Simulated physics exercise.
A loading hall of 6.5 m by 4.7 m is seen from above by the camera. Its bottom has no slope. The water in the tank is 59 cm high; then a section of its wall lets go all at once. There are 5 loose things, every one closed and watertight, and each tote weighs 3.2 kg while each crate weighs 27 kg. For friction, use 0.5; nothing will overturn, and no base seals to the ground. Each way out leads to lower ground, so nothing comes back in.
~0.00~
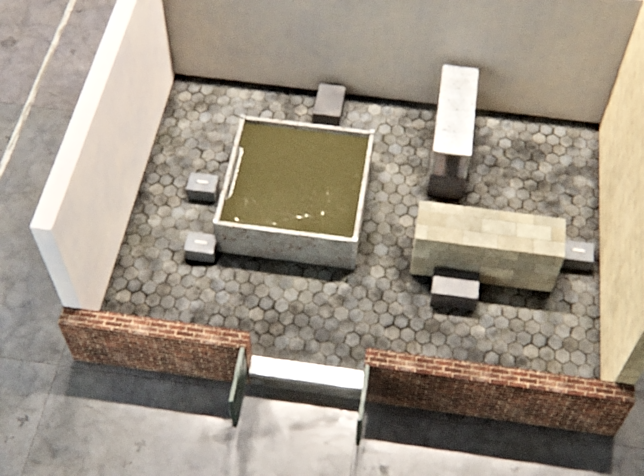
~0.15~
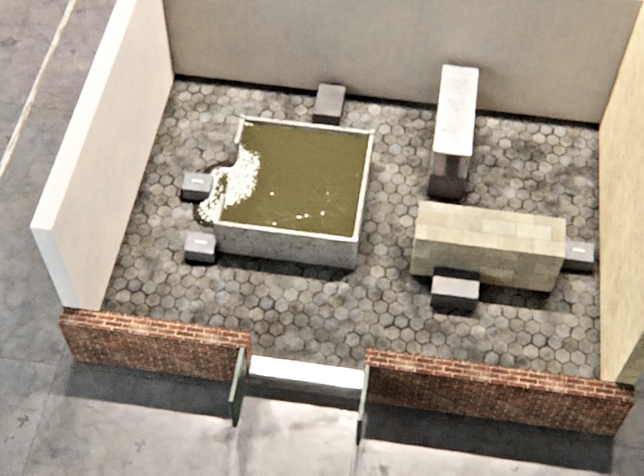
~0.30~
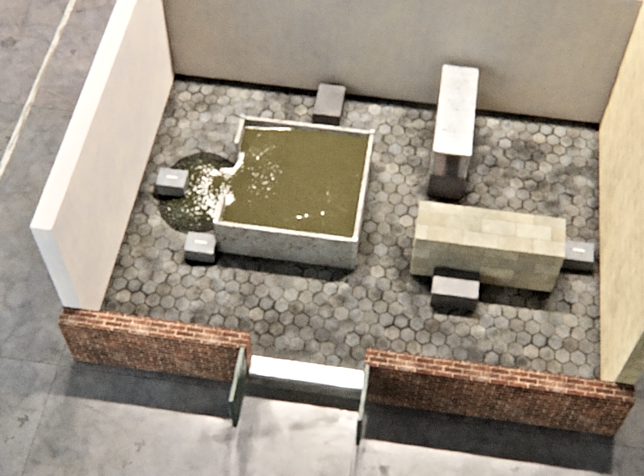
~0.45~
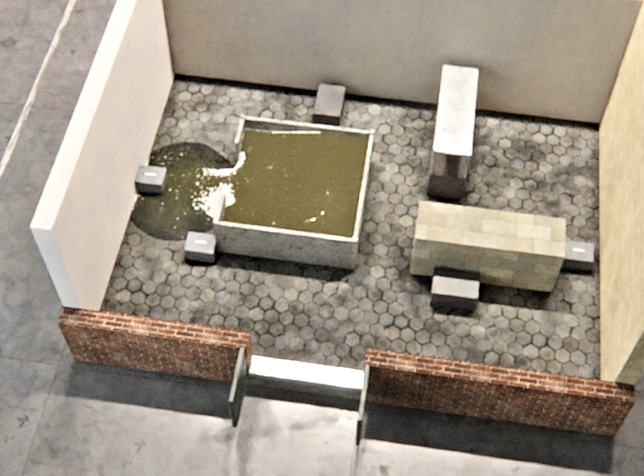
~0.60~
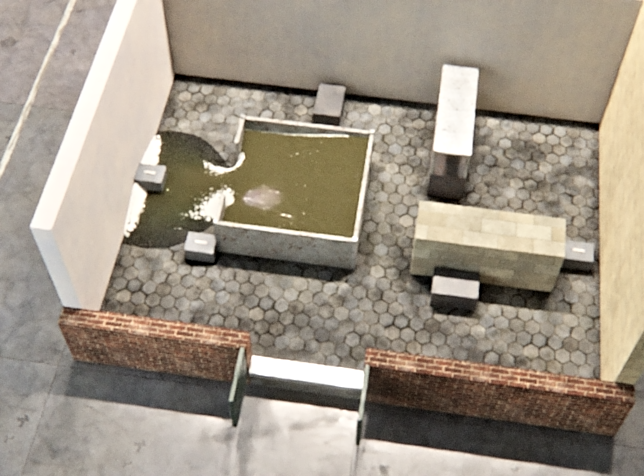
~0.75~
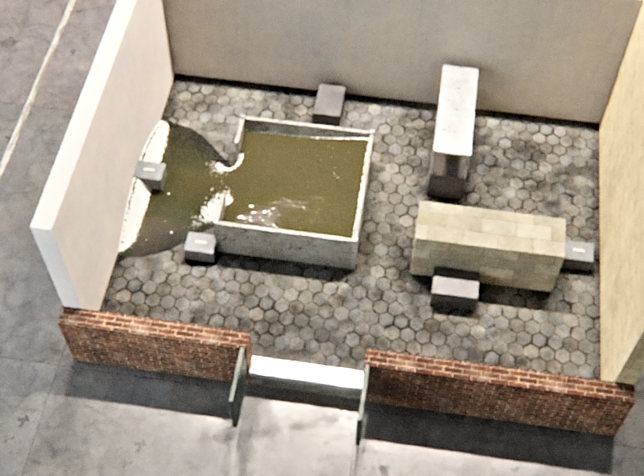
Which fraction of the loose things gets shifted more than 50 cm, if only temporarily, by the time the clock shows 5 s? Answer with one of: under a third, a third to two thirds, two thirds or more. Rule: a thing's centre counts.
A third to two thirds.
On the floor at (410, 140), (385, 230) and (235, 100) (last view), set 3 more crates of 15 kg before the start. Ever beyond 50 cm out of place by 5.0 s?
Within the mark, within the mark, beyond the mark.
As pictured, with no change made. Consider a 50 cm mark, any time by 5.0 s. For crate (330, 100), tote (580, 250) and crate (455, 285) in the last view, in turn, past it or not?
Beyond the mark, within the mark, within the mark.
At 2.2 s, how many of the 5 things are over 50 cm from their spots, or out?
Count: 1.
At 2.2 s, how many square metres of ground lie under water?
10.0 m2.
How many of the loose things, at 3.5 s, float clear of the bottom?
Answer: 1.
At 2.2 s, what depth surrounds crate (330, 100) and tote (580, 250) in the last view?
About 1 and 0 cm.
After 1.1 s 1 of 5 are over 50 cm from their spots; 1 afloat.
After 2.2 s 1 of 5 are over 50 cm from their spots; 1 afloat.
After 3.5 s 2 of 5 are over 50 cm from their spots; 1 afloat.
After 5.0 s 2 of 5 are over 50 cm from their spots, and 2 have been at some point; 2 afloat.
